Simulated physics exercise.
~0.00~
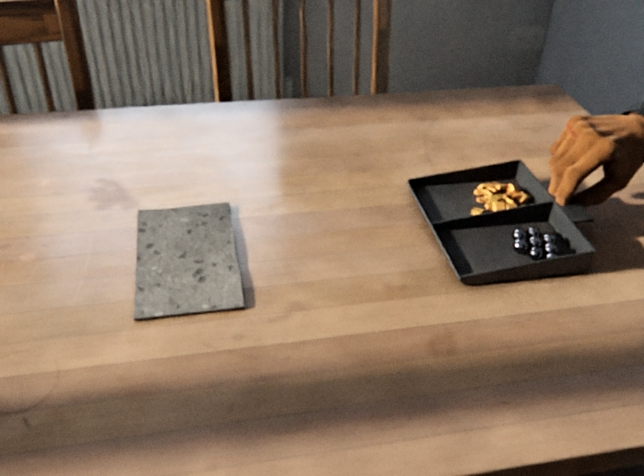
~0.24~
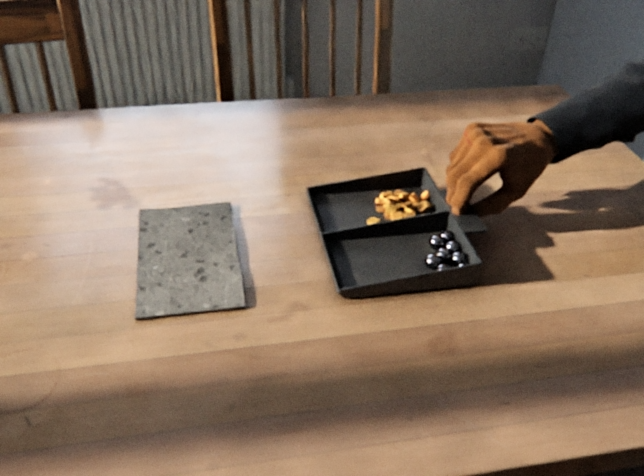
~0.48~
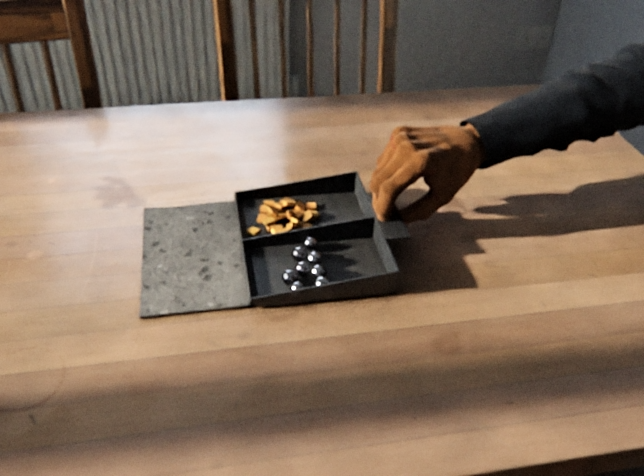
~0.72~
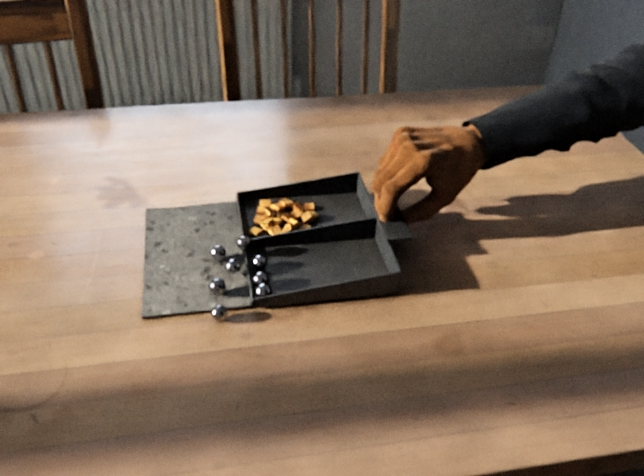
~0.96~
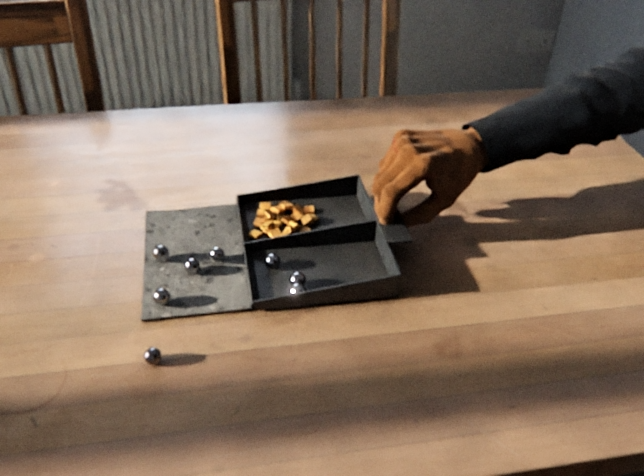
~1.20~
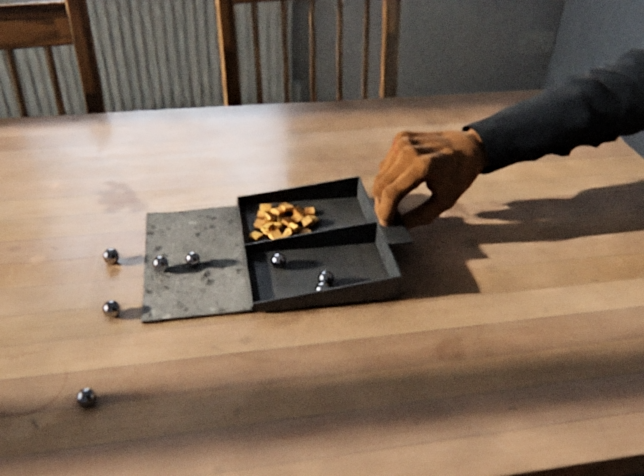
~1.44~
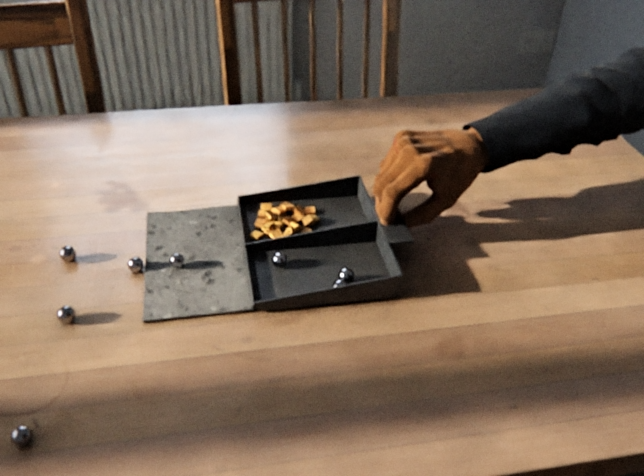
A hand slides a divided tray left into a slab, and shiny balls roll out while brown chunks stay.
